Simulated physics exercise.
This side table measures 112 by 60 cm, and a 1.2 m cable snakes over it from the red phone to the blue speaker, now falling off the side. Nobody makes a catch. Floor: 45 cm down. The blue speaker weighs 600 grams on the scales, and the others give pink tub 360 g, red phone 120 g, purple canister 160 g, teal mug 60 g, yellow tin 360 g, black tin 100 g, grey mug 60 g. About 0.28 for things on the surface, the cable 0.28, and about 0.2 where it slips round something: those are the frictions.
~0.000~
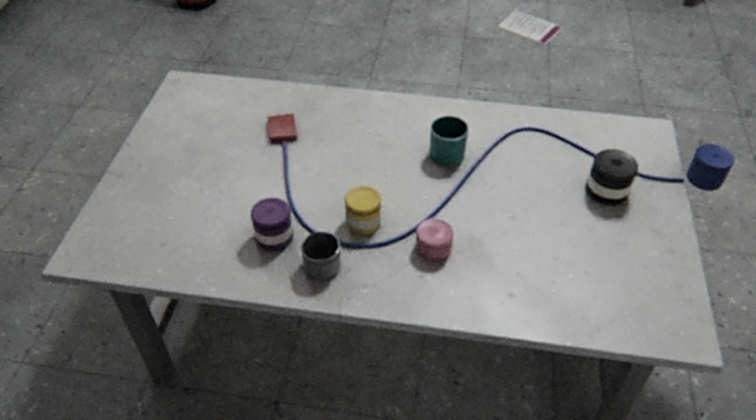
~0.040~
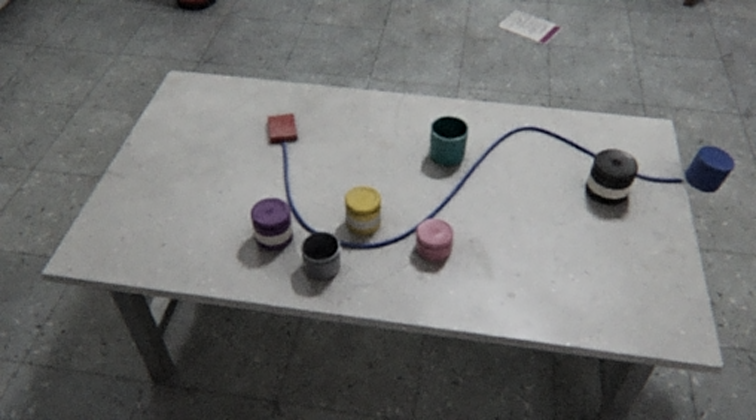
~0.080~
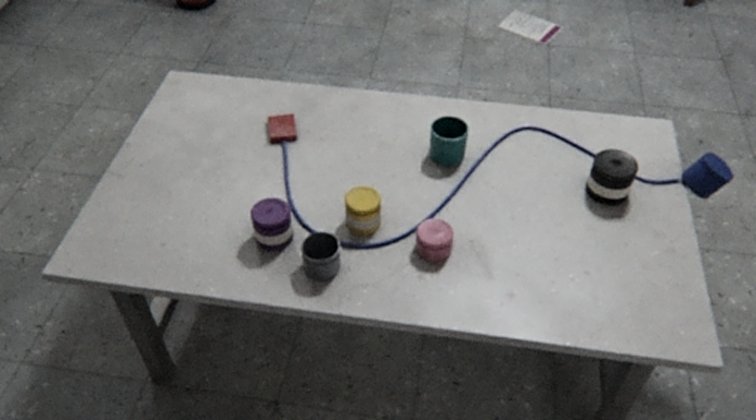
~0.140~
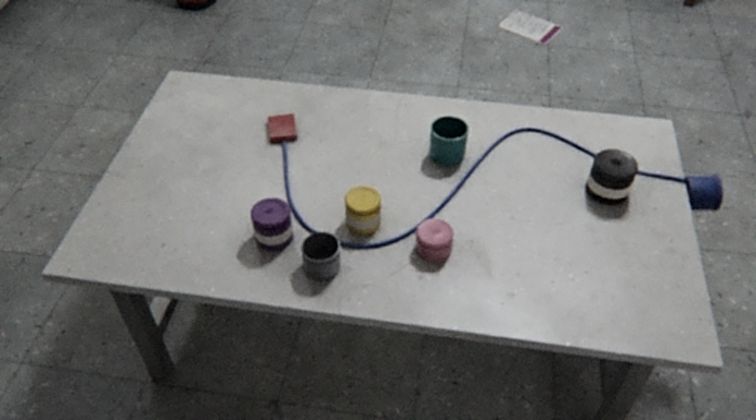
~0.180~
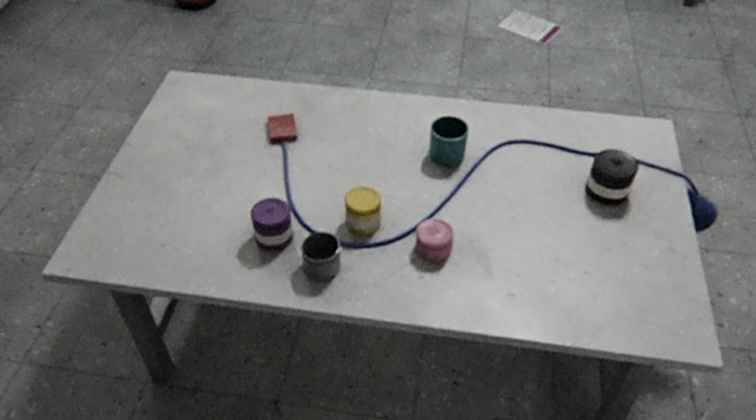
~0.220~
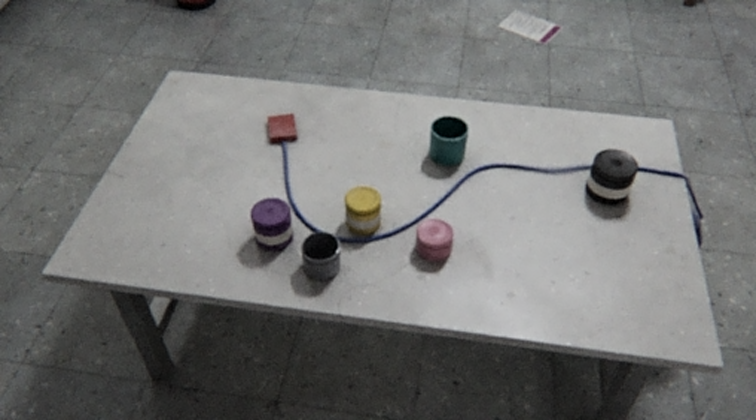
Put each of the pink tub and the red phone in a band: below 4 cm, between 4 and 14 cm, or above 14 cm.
Bands - pink tub: Below 4 cm; red phone: Above 14 cm.
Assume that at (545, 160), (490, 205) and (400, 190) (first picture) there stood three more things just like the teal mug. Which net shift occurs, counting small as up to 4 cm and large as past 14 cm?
In that order we get a big shift, a moderate shift and a moderate shift.
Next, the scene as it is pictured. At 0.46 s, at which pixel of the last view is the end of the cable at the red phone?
Around (353, 217).
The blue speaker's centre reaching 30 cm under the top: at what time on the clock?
That comes at 0.30 seconds.
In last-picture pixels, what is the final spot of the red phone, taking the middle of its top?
It stops around pixel (441, 327).
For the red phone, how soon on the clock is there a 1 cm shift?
Answer: Red phone, 0.30 s.
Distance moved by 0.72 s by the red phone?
The red phone is 50 cm out of place.
After 0.5 s, the cable's tail end at (353, 217); red phone 25 cm off its start, black tin 15 cm off its start, yellow tin 11 cm off its start.
After 0.7 s, the cable's tail end at (447, 290); red phone 53 cm off its start, black tin 21 cm off its start, yellow tin 16 cm off its start.
After 1.0 s, the cable's tail end at (449, 320); red phone on its side, 56 cm off its start at (446, 326), black tin 21 cm off its start at (686, 248), yellow tin 16 cm off its start at (407, 147).
After 1.2 s, the cable's tail end at (442, 312); red phone on its side, 56 cm off its start, black tin 21 cm off its start, yellow tin 16 cm off its start.
After 2.4 s, the cable's tail end at (441, 312); red phone on its side, 55 cm off its start at (441, 327), pink tub 0 cm off its start at (436, 232), black tin 21 cm off its start at (686, 248), yellow tin 16 cm off its start at (407, 147).
